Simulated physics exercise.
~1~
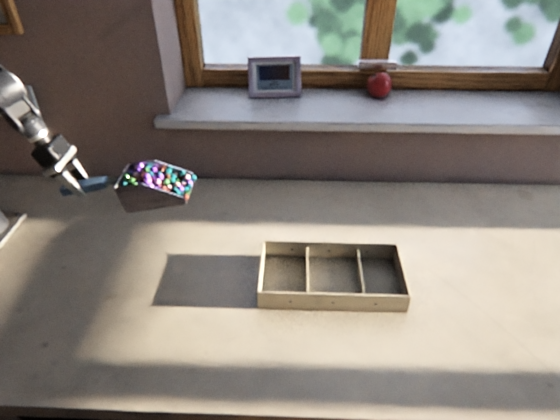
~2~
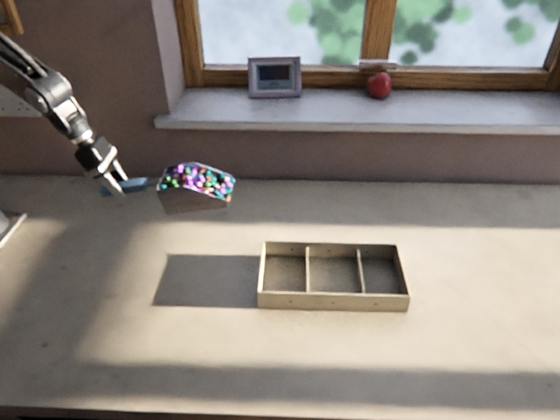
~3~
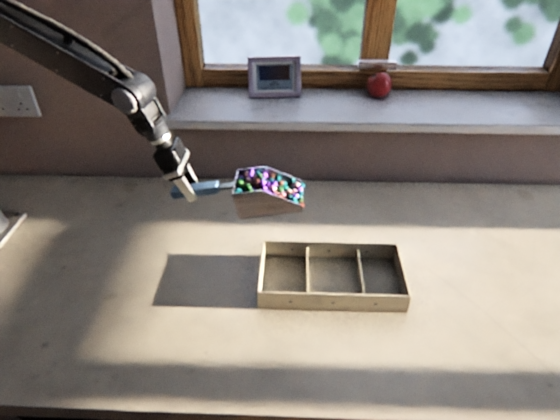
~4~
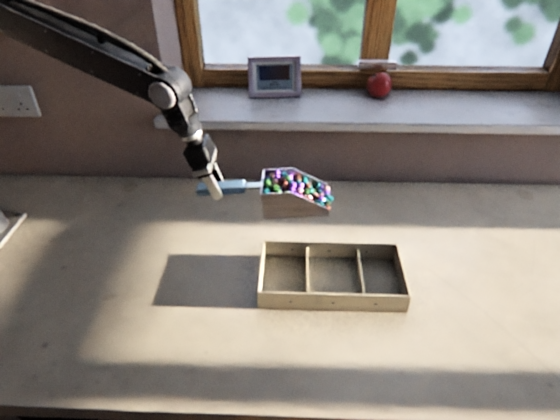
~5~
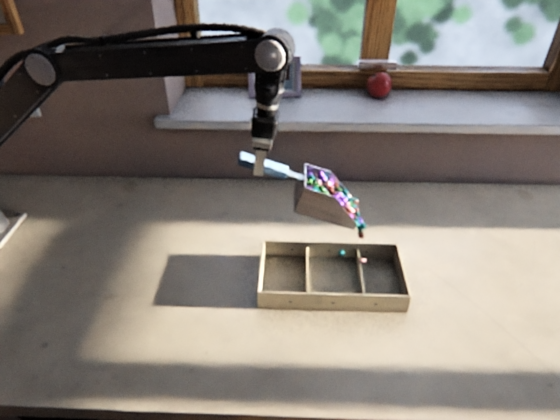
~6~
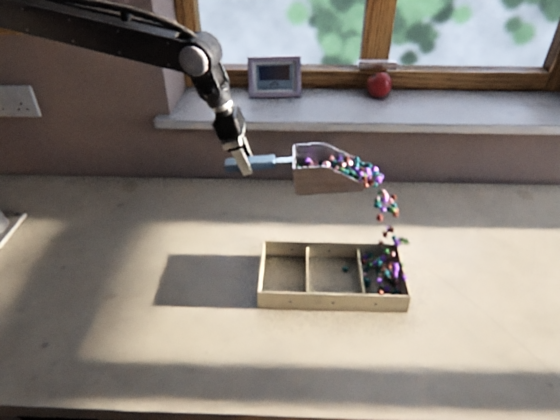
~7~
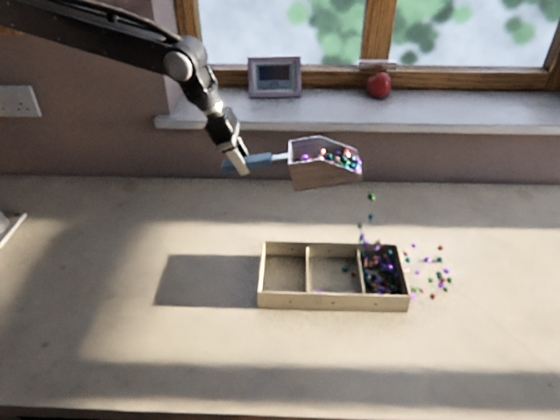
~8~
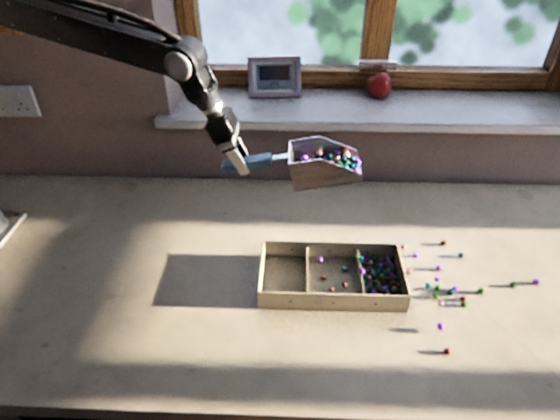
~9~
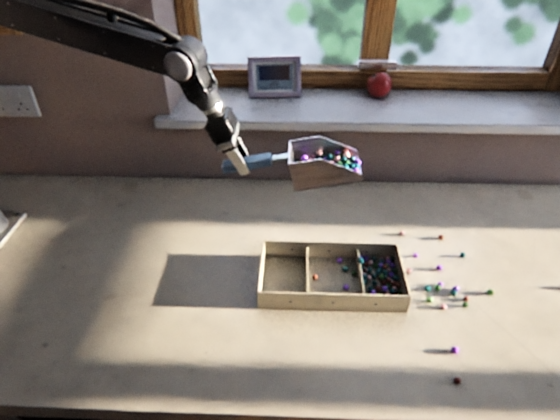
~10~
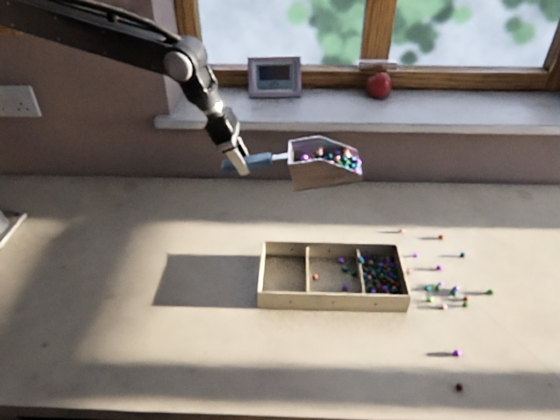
Robot arm carrying a scoop of colourful beads rightward, tipping some into a divided tray's right compartment, others scattering across the table.
